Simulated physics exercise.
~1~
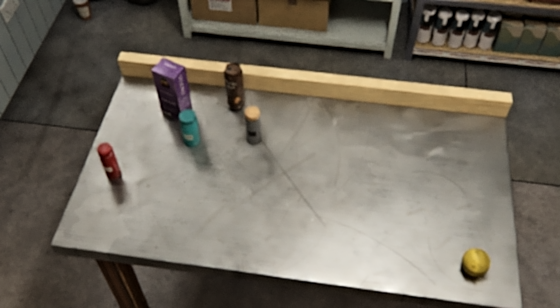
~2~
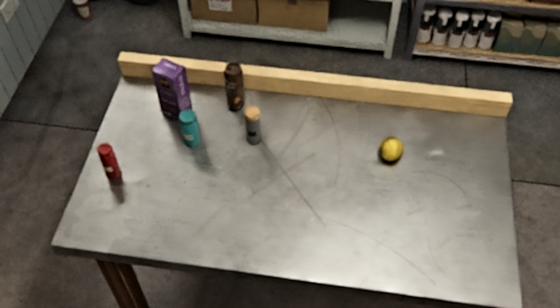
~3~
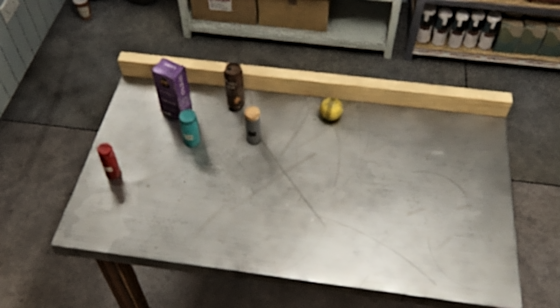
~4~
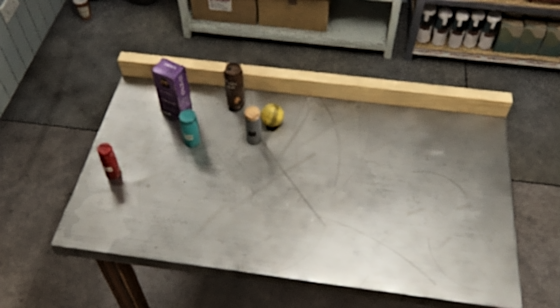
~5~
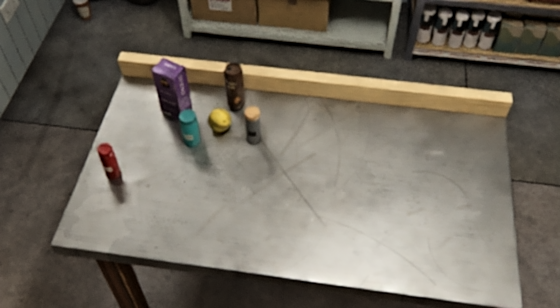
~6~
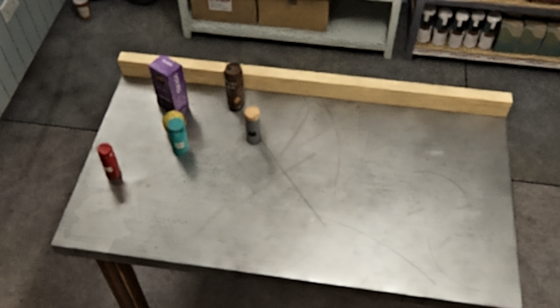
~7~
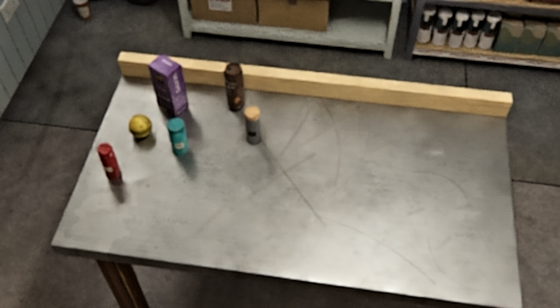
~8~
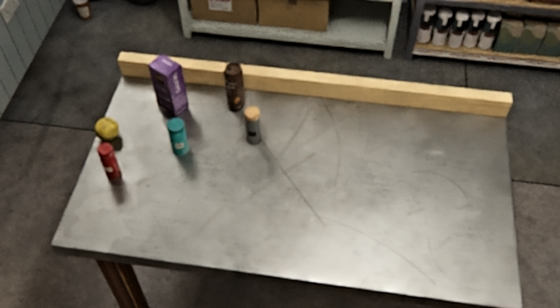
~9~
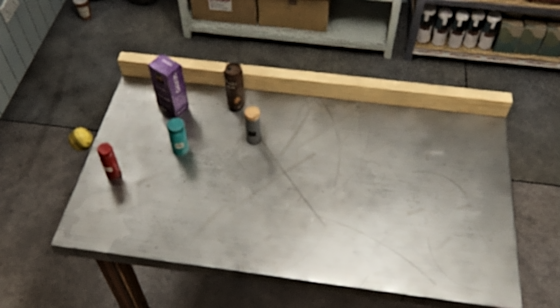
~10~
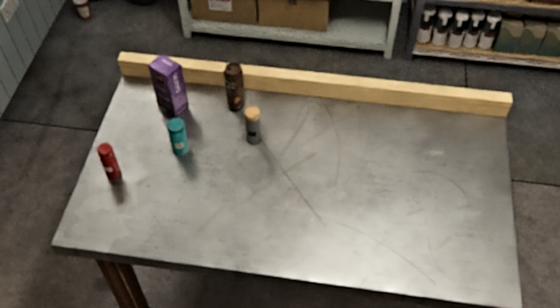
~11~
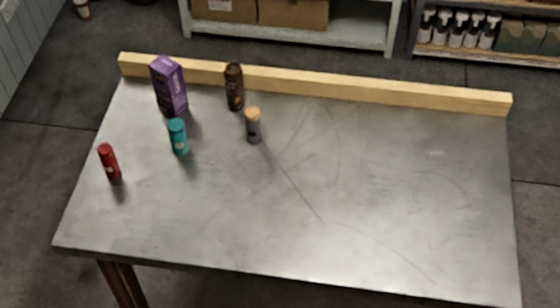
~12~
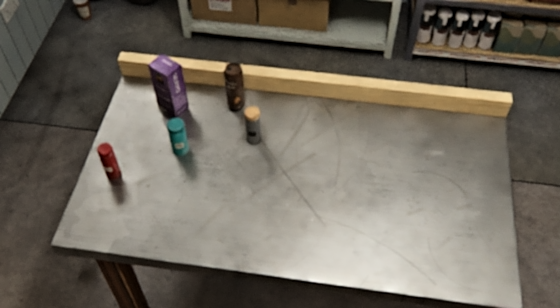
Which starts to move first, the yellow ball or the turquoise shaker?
The yellow ball starts to move first, and the turquoise shaker shifts only later, as the ball squeezes past it.
At first, a yellow ball sits near the lower right corner of a grey tabletop, with a purple carton, a brown can and three small shakers standing toward the left. The ball rolls up and left to the wooden rail along the far side, then turns away and heads left. It passes between the brown can and the grey shaker, then squeezes between the carton and the turquoise shaker, both of which shift slightly. It rolls on behind the red shaker and drops off the left edge, out of view. The carton, can and shakers are all left standing.
